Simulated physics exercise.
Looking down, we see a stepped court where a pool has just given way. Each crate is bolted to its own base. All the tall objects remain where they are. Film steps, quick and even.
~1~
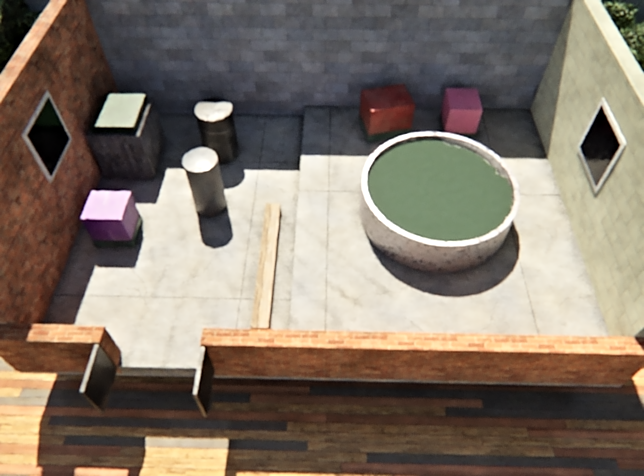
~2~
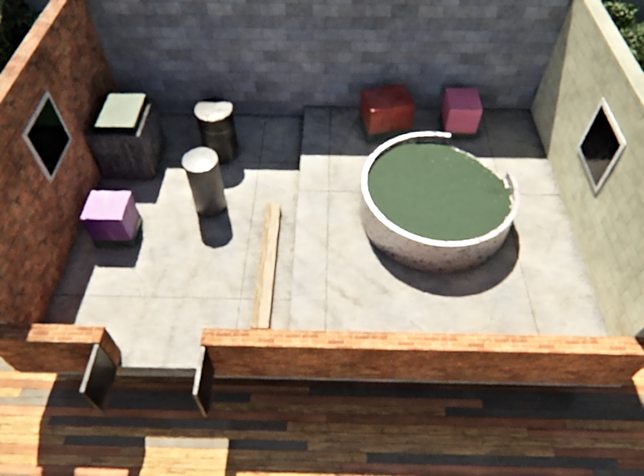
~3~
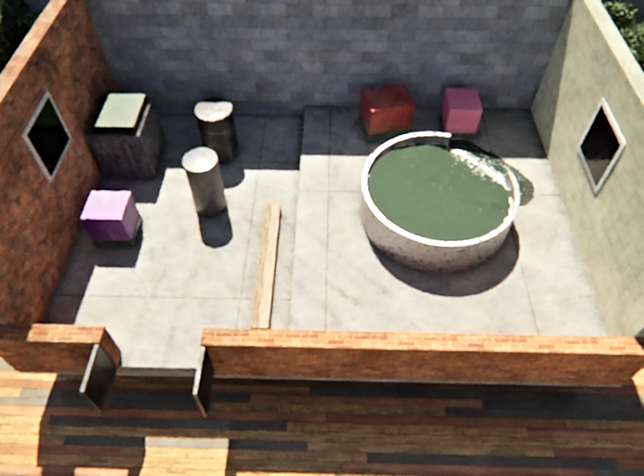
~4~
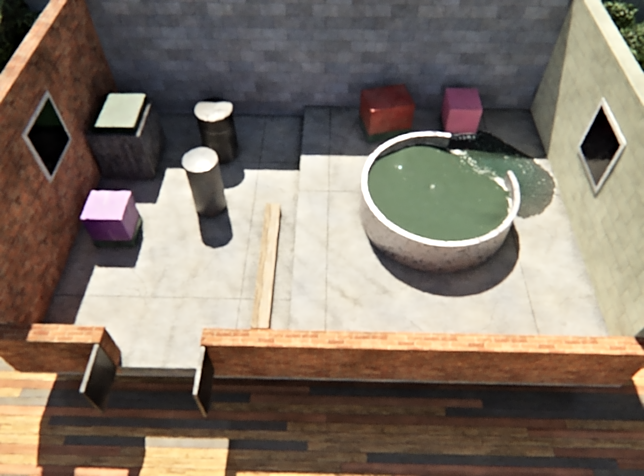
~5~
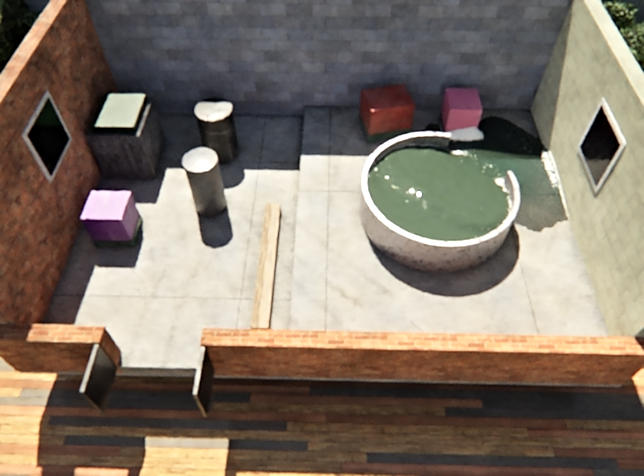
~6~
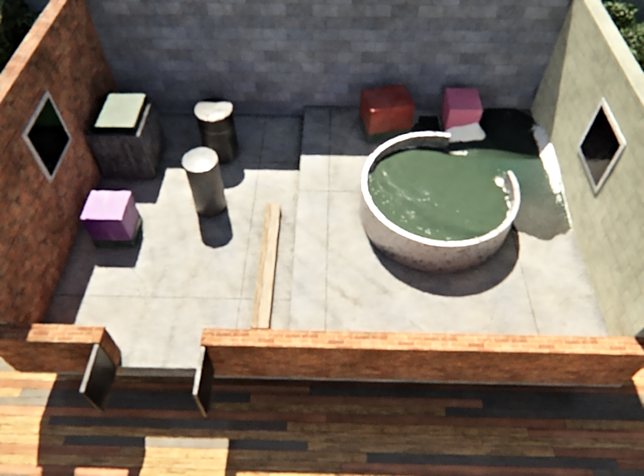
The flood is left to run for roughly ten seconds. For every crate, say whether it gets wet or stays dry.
As I see it, the purple crate doesn't get caught by the water; the pink crate gets caught by the water; the red crate gets caught by the water.
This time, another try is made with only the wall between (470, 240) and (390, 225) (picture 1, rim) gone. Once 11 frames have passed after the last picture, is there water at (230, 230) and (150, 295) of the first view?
Waterless, submerged.
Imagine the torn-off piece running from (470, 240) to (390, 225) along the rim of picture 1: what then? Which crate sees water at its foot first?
I'd go with the purple-painted one.
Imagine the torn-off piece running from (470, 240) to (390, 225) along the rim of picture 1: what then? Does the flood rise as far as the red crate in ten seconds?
In that case the red crate is never flooded.
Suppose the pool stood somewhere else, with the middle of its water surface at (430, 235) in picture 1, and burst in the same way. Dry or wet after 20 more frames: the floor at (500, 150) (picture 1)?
Submerged.
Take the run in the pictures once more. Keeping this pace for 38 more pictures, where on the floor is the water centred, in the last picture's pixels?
Near pixel (418, 193).
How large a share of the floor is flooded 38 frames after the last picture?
Roughly 75 per cent.
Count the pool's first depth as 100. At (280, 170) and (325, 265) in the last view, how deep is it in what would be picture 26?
The first spot is at about 4 percent, the second at about 0 percent.
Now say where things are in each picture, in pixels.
The first frame shows the round pool at (439, 187) is whole and still.
In the second frame, water pours out on the round pool's far side and has run to a hidden place.
In the third frame, the front is at a hidden place, out from the gap on the round pool's far side.
In the fourth frame, water pours out on the round pool's far side and has run to (545, 173).
In the fifth frame, water pours out on the round pool's far side and has run to (499, 120).
In the sixth frame, water pours out on the round pool's far side and has run to (508, 109).
A moment on, water covers 15 % of the floor; the purple crate not reached, the pink crate water round its plinth, the red crate water round its plinth.
Next, water covers 20 % of the floor; the purple crate not reached, the pink crate water round its plinth, the red crate water round its plinth.
Then, water covers 45 % of the floor; the purple crate not reached, the pink crate water round its plinth, the red crate water round its plinth.
Later, water covers 75 % of the floor; the purple crate water round its plinth, the pink crate water round its plinth, the red crate water round its plinth.
In the end, water covers 100 % of the floor; the purple crate stayed above the water, the pink crate was topped, the red crate was topped.
